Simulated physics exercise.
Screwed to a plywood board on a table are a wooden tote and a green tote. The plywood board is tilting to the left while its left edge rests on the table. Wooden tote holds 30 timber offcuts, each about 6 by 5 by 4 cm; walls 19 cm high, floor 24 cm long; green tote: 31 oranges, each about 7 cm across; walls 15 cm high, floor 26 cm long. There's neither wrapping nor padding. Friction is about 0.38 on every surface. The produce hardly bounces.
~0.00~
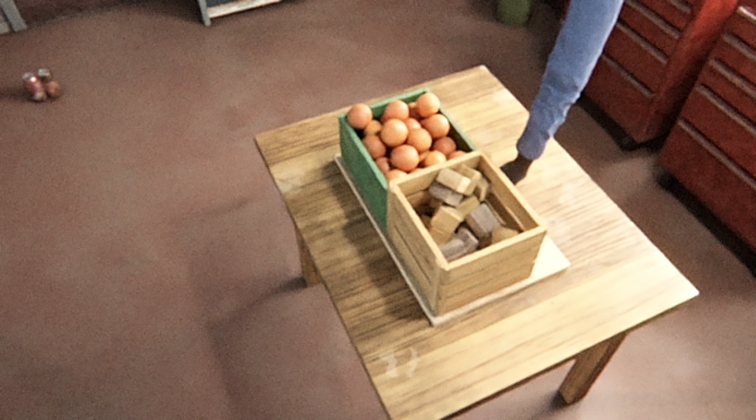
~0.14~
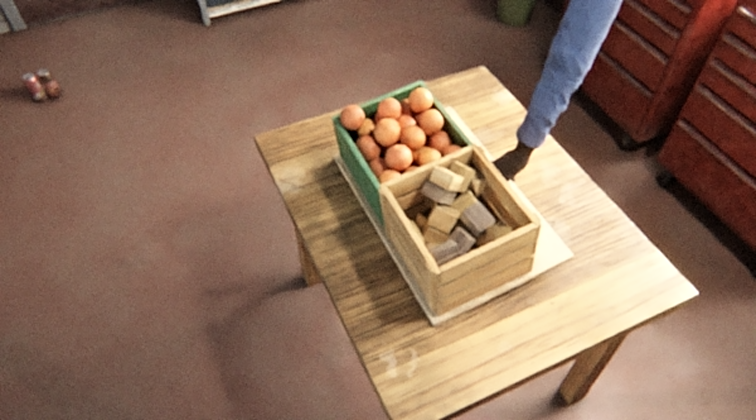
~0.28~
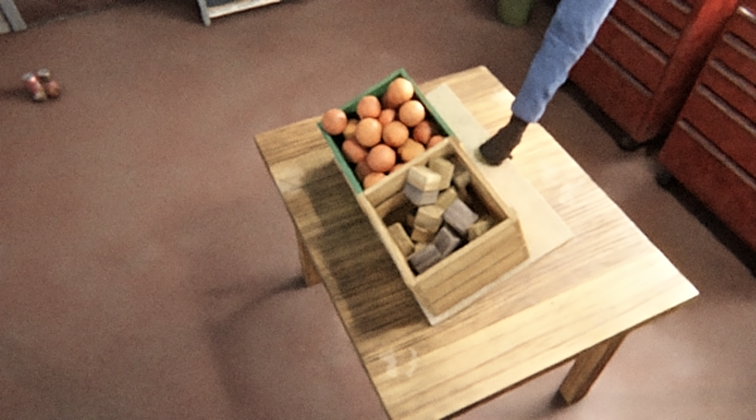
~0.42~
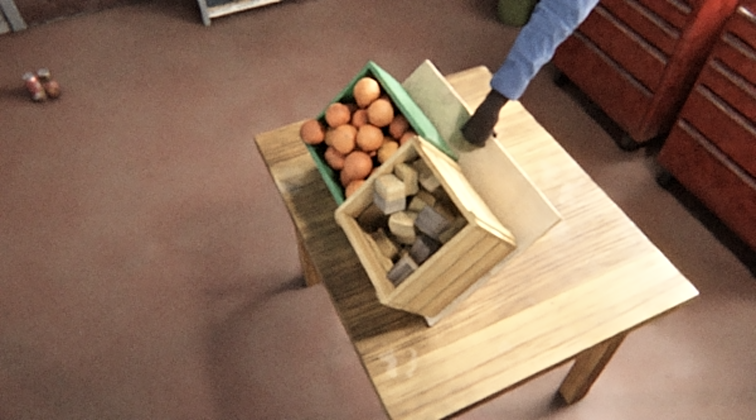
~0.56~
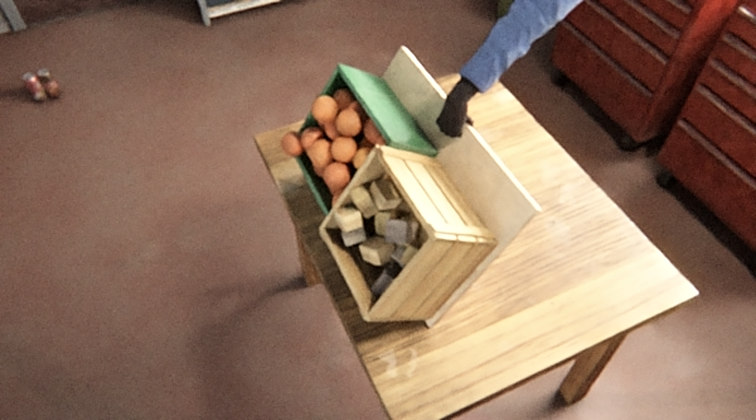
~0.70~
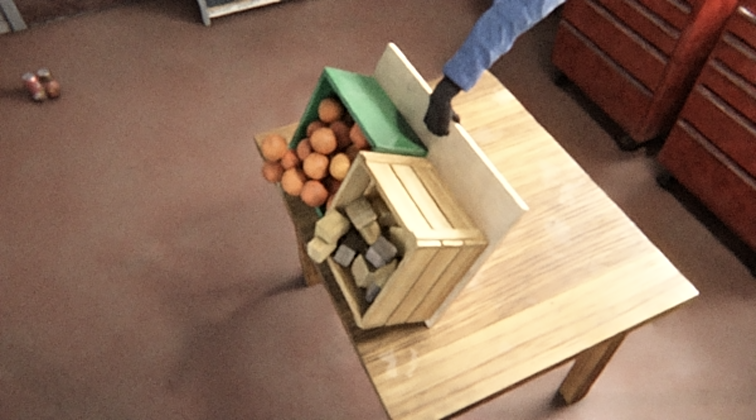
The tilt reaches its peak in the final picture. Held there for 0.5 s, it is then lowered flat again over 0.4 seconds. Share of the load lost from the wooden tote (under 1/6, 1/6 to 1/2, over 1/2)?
I'd say it will hang on to over five sixths of them.
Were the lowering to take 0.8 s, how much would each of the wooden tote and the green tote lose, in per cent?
Then the wooden tote sheds 10 %, while the green tote sheds 30 %.
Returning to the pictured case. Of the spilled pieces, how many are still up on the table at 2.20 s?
About 0.
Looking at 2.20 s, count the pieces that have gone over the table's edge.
I'd estimate some 12 by that time.
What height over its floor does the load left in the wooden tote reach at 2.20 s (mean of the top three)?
That is close to 14 centimetres.
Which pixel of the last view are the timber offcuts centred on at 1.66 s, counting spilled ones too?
Near (448, 243).
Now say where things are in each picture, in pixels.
In the first frame (each is followed by its nearest rim corner in this view, unless another is named), wooden tote, (450, 266); green tote (by its farthest rim corner), (424, 89); 0° from level; none out.
Wooden tote, (440, 270); green tote, (418, 83); 6° from level, in the second frame.
Wooden tote, (416, 281); 21° from level, in the third frame.
Wooden tote, (388, 299); 40° from level, in the fourth frame.
Wooden tote, (369, 315); 55° from level, in the fifth frame.
Wooden tote, (363, 322); 61° from level; 1 out, the lowest orange at (274, 171), in the sixth frame.
After 0.94 s, tilt 61°; wooden tote 28 in, 2 out and green tote 23 in, 8 out.
After 1.24 s, tilt 59°; wooden tote 28 in, 2 out and green tote 22 in, 9 out.
After 1.66 s, tilt 0°; wooden tote 28 in, 2 out and green tote 22 in, 9 out.
When it is over (at 2.20 s), wooden tote 28 in, 2 out and green tote 22 in, 9 out. Asked share, 2 of 30, 7 per cent.
